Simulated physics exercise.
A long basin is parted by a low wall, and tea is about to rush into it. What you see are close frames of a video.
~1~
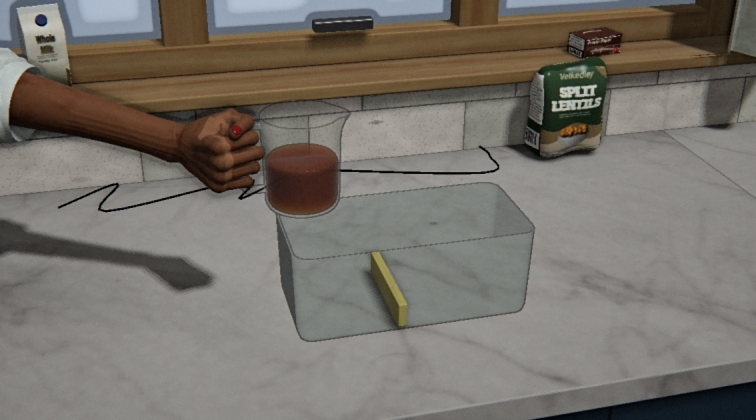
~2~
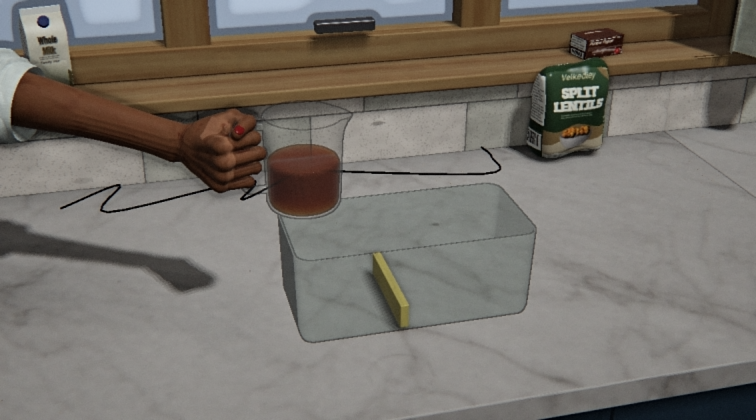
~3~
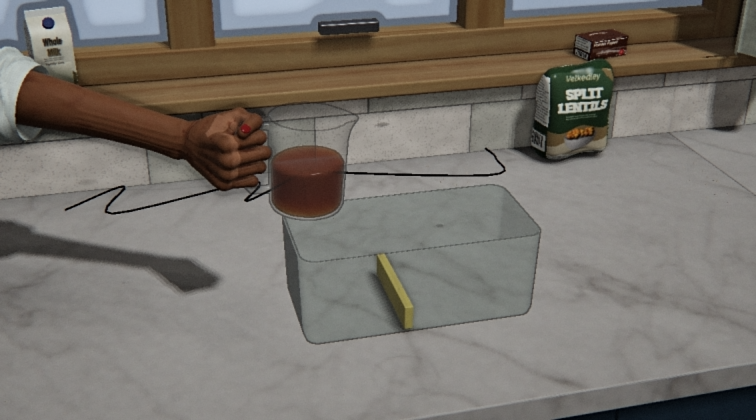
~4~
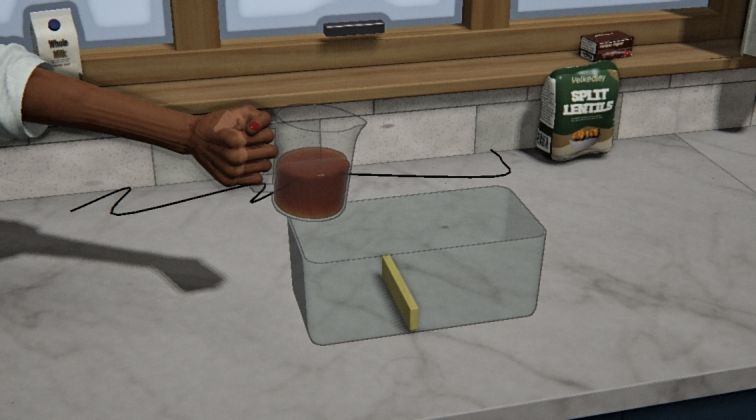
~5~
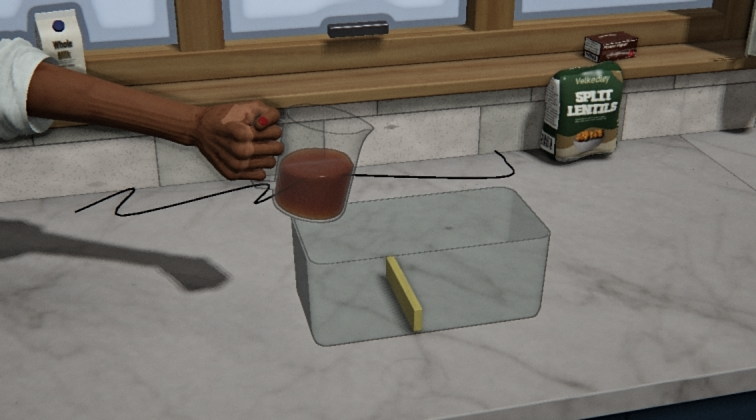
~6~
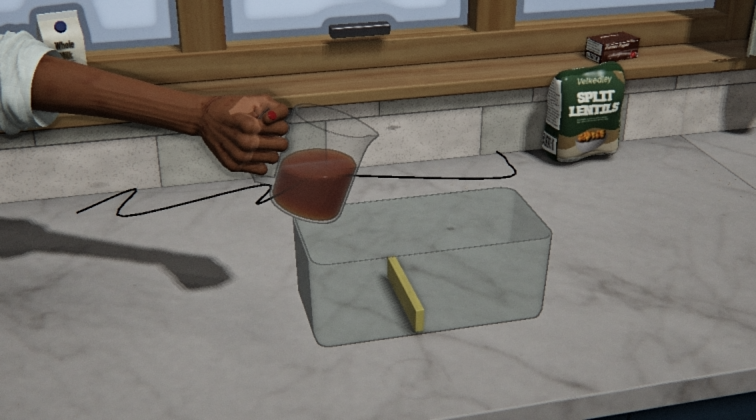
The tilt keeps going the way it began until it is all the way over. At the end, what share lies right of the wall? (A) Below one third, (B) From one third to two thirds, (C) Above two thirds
From one third to two thirds (B).
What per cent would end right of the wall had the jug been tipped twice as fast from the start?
It comes to some 35 per cent.
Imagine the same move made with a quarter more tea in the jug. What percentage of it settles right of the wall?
The share comes to some 65 parts in a hundred.
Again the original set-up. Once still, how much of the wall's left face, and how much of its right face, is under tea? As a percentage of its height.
Left near 30; right near 30.
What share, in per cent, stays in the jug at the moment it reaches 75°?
Around 90 percent remains.
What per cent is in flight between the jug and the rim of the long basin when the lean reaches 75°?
About 5 per cent.
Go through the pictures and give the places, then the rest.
The first frame shows tilt 0°; pouring edge (350, 111); surface from (264, 159) to (336, 152); the long basin's rim runs from (285, 233) to (516, 206); the wall's top is at (388, 278).
The second frame shows tilt 1°; pouring edge (352, 113); surface from (266, 159) to (338, 153).
The third frame shows tilt 3°; pouring edge (359, 116); surface from (270, 161) to (343, 154).
The fourth frame shows tilt 7°; pouring edge (367, 121); surface from (276, 162) to (347, 156).
The fifth frame shows tilt 12°; pouring edge (374, 126); surface from (279, 164) to (351, 157).
The sixth frame shows tilt 19°; pouring edge (379, 133); surface from (279, 166) to (355, 158).
A moment on, the jug is tipped on its side and 92 per cent is still to pour, 0 is left of the wall and 0 right of it.
Next, the jug is tipped right over and 28 per cent is still to pour, 16 is left of the wall and 45 right of it.
Then the jug is tipped right over and 1 per cent is still to pour, 41 is left of the wall and 58 right of it.
Later the jug is tipped right over and 0 per cent is still to pour, 41 is left of the wall and 59 right of it.
At rest 41 per cent lies left of the wall, 59 right of it and 0 outside.
